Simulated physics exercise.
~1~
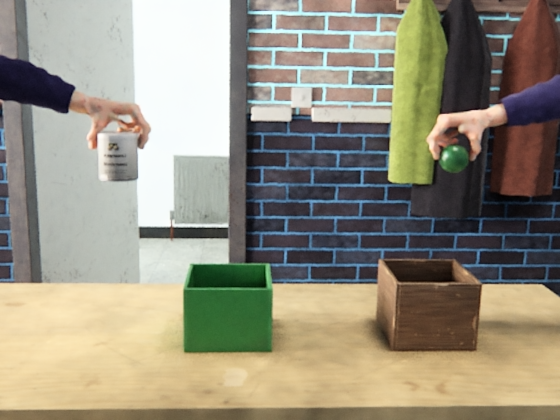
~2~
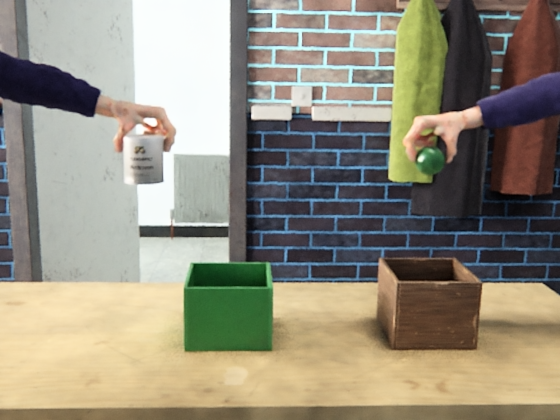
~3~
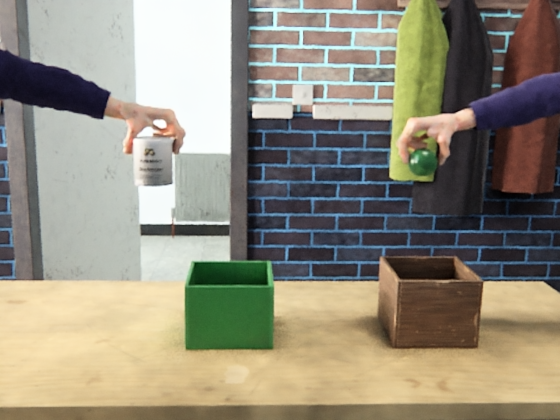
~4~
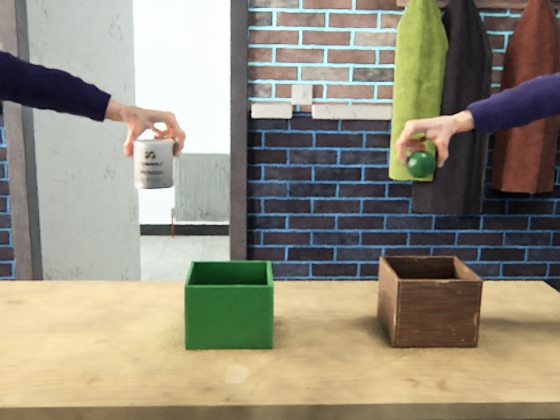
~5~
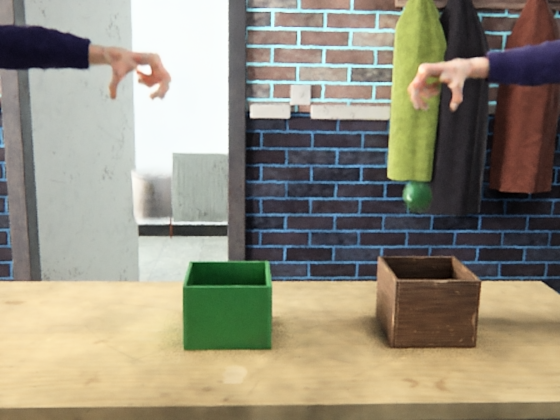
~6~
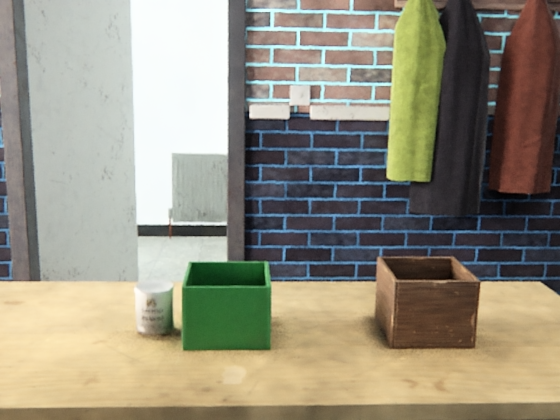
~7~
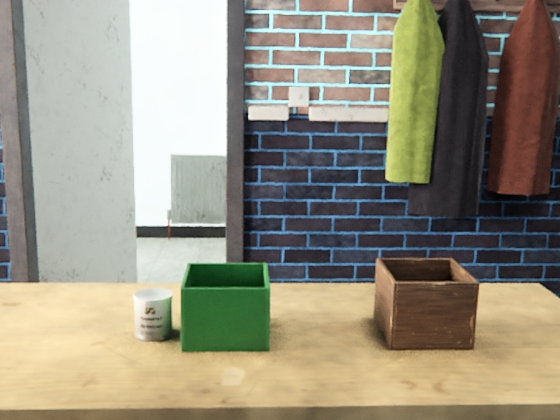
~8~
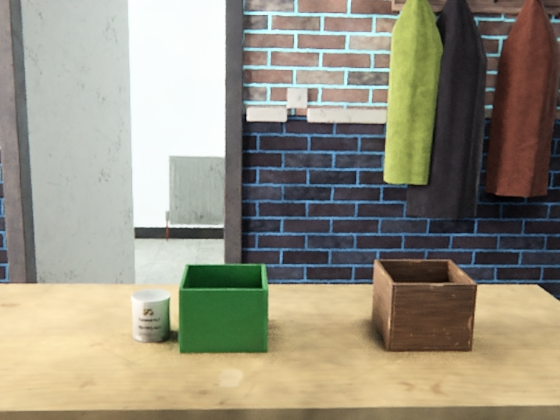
Over a wooden table, two hands release a green apple into the brown crate and a white tin beside the green box.
